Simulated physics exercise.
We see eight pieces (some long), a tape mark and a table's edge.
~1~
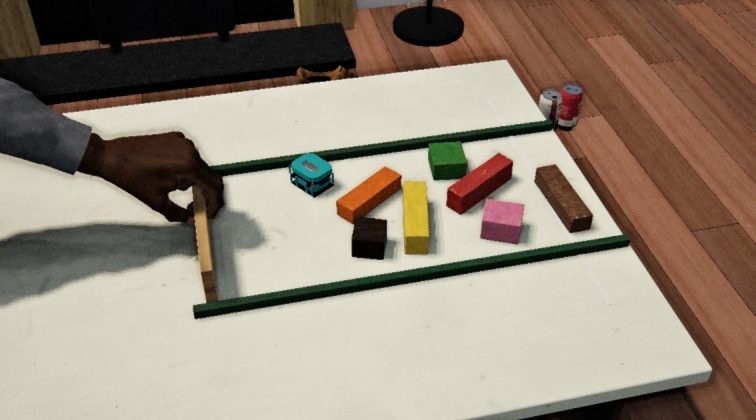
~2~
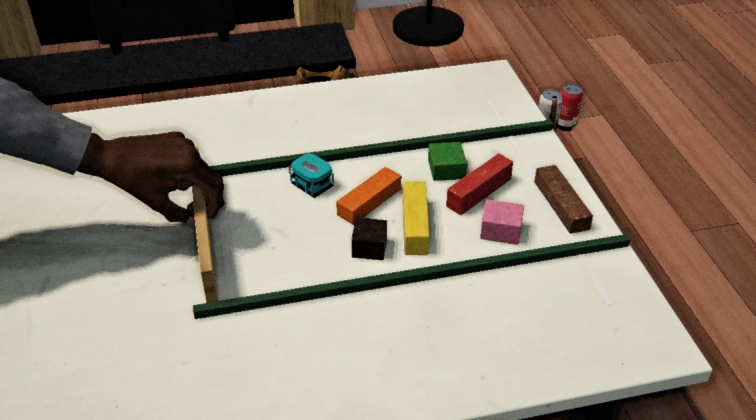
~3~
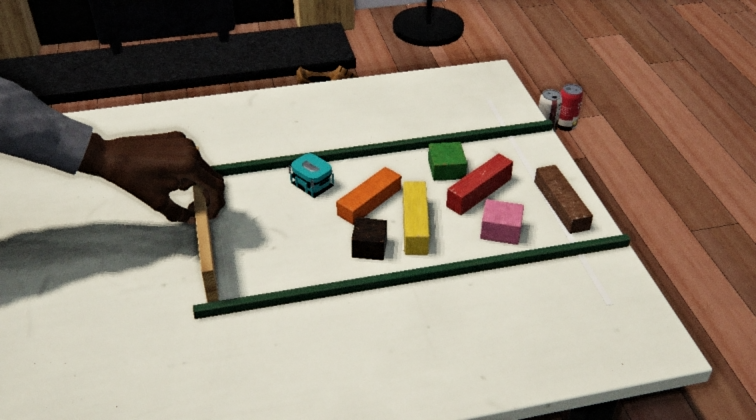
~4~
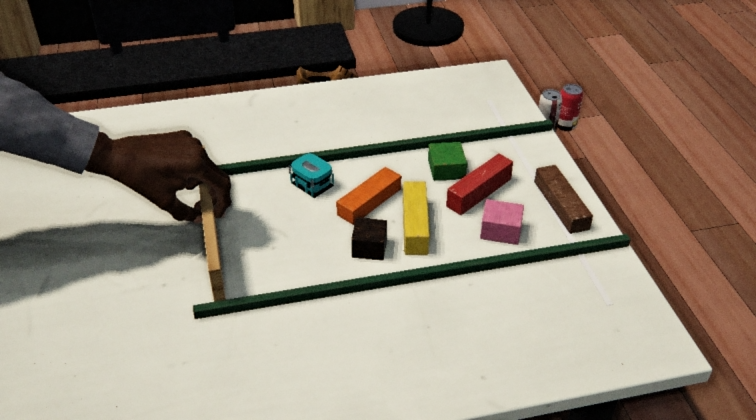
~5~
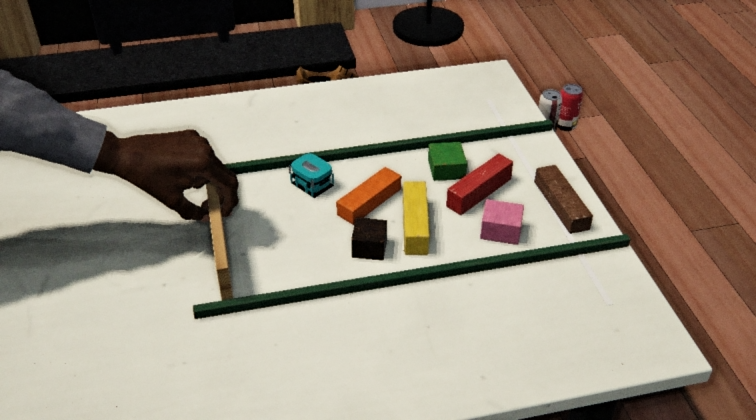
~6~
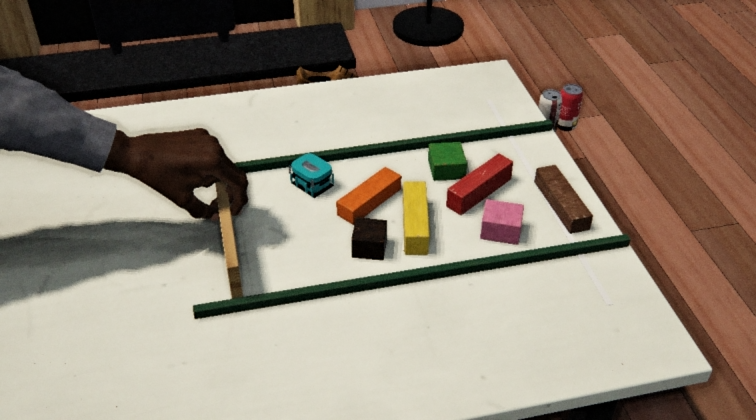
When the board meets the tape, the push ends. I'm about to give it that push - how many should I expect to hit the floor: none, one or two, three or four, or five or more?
Expect three or four.
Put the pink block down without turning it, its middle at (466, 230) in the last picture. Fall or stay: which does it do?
Lab note: It goes off the edge.
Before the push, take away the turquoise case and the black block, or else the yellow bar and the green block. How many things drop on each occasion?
Try one: 2; try two: 1.
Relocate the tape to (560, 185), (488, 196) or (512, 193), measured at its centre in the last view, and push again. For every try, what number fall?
5, 0, 1.
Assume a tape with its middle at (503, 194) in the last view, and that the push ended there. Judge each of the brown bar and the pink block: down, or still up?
Brown bar: Is gone, pink block: Is still there.
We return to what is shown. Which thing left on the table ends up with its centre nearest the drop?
The green block is the one you want.
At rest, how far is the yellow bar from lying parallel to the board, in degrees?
It comes to around 0 degrees.
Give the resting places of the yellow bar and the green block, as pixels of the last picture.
Near (599, 202) and (557, 133).
A little later, none off yet; brown bar at rest near (562, 198); pink block at rest near (502, 222); red bar at rest near (480, 184).
When it is over, the number that fall off is three or four; down, red bar, pink block and brown bar.
